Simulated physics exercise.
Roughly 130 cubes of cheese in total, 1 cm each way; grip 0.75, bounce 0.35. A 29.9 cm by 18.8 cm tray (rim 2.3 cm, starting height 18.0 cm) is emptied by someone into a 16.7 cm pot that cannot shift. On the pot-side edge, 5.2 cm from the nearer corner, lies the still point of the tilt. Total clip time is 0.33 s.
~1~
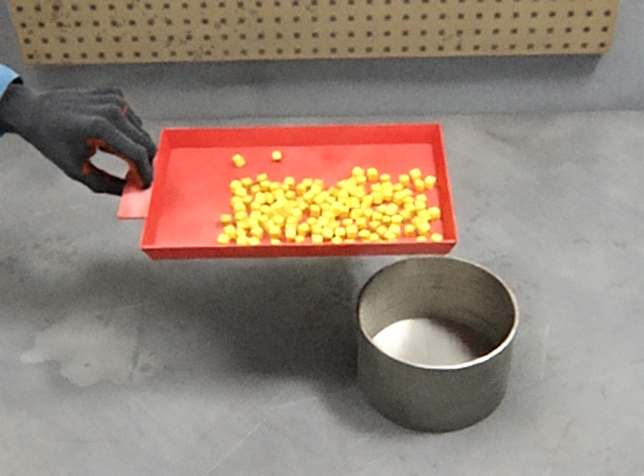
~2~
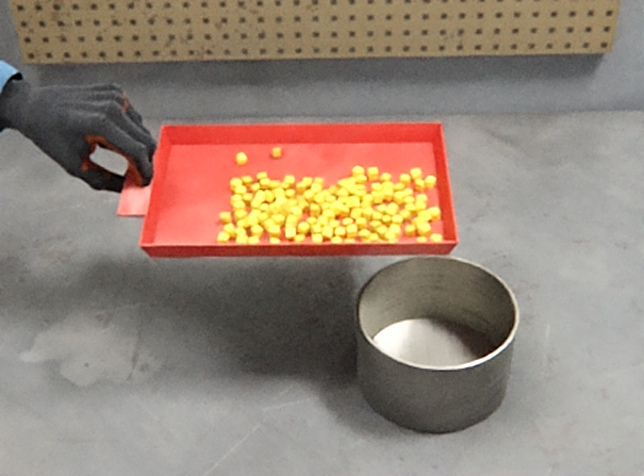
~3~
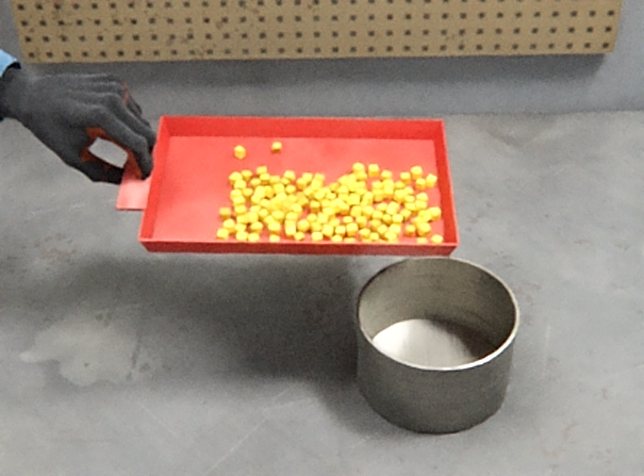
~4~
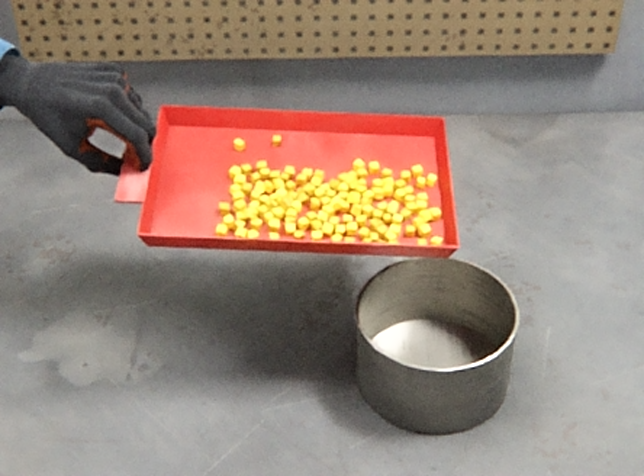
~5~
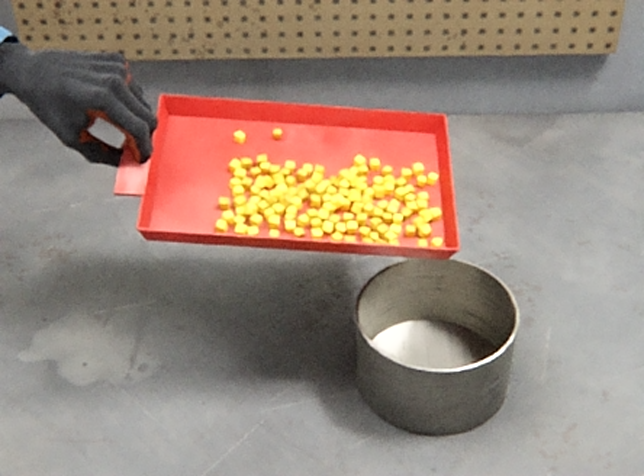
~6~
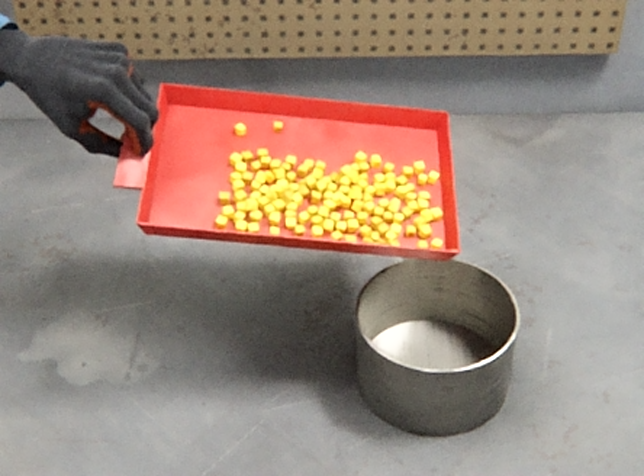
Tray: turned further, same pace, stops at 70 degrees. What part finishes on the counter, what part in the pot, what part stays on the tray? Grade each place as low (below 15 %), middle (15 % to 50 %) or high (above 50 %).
Counter - low; pot - low; left on the tray - high.
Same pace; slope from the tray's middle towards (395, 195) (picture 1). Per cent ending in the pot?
About 0 per cent.
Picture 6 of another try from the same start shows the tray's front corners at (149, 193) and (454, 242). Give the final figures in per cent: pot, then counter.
Pot: 5, counter: 5.
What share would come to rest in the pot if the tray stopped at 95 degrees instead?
You'd end up with some 100 % in the pot.
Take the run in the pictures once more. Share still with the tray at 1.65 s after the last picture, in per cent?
About 95%.
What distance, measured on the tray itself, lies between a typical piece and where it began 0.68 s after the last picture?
About 3 cm.
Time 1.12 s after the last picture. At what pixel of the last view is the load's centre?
The middle of the load should be near (387, 206) then.
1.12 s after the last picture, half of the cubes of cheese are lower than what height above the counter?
Median height: Approx. 24 cm.
Then, 0.68 s after the last picture, tilt 39 degrees; the tray holds 100 %, the pot 0 %.
Then, 1.12 s after the last picture, tilt 57 degrees; the tray holds 100 %, the pot 0 %.
Then, 1.65 s after the last picture, tilt 70 degrees; the tray holds 95 %, the pot 5 %.
In the end, counter 0 %, pot 5 %, tray 95 %.
